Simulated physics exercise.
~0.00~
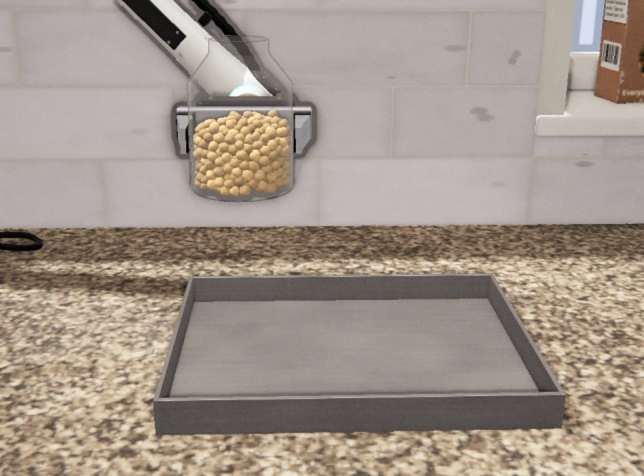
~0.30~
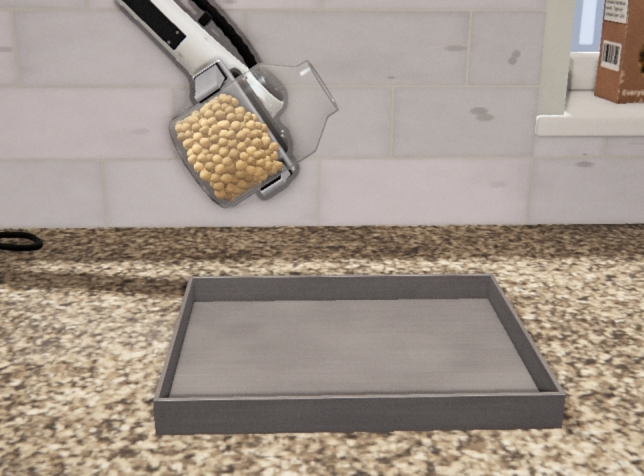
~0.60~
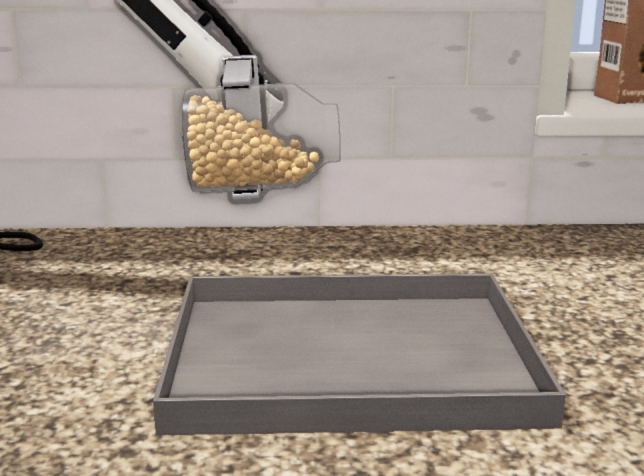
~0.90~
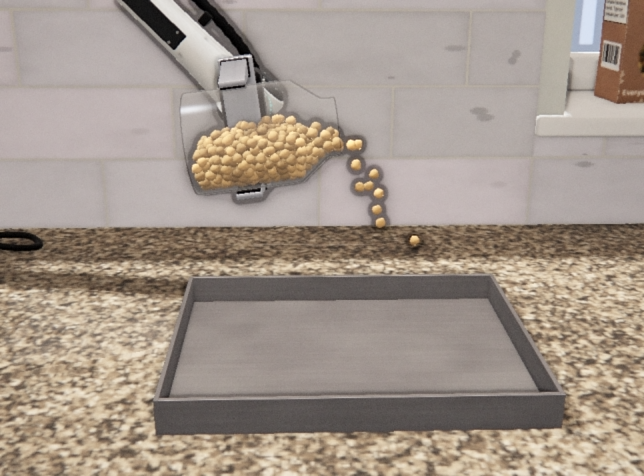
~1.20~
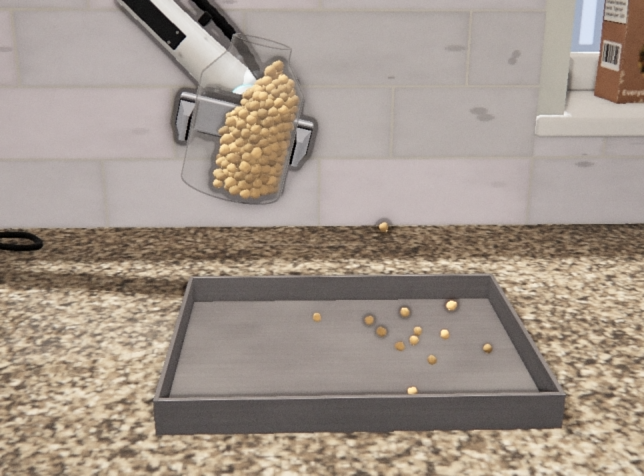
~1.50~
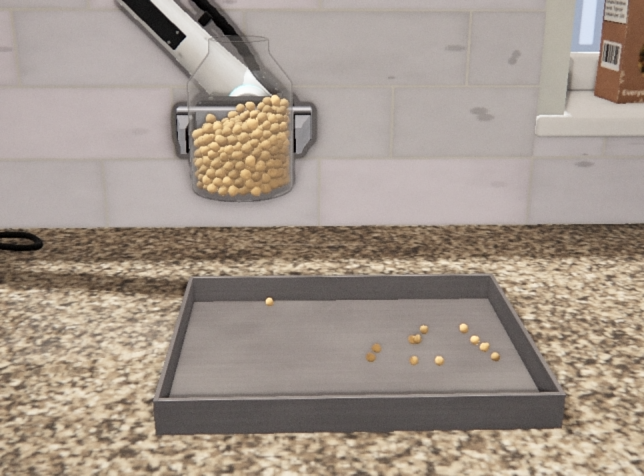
A white and black robot arm holds a clear jar of tan chickpeas above a speckled brown granite counter, seen from the front and slightly above, with pale tiles behind. An empty grey tray sits below, and a brown box stands on a sill at the upper right. The arm tips the jar to the right until it lies on its side and the chickpeas slide towards the mouth. A thin trickle spills out and drops towards the tray. The jar swings back upright, still mostly full, while a small scattering of chickpeas rests in the tray.
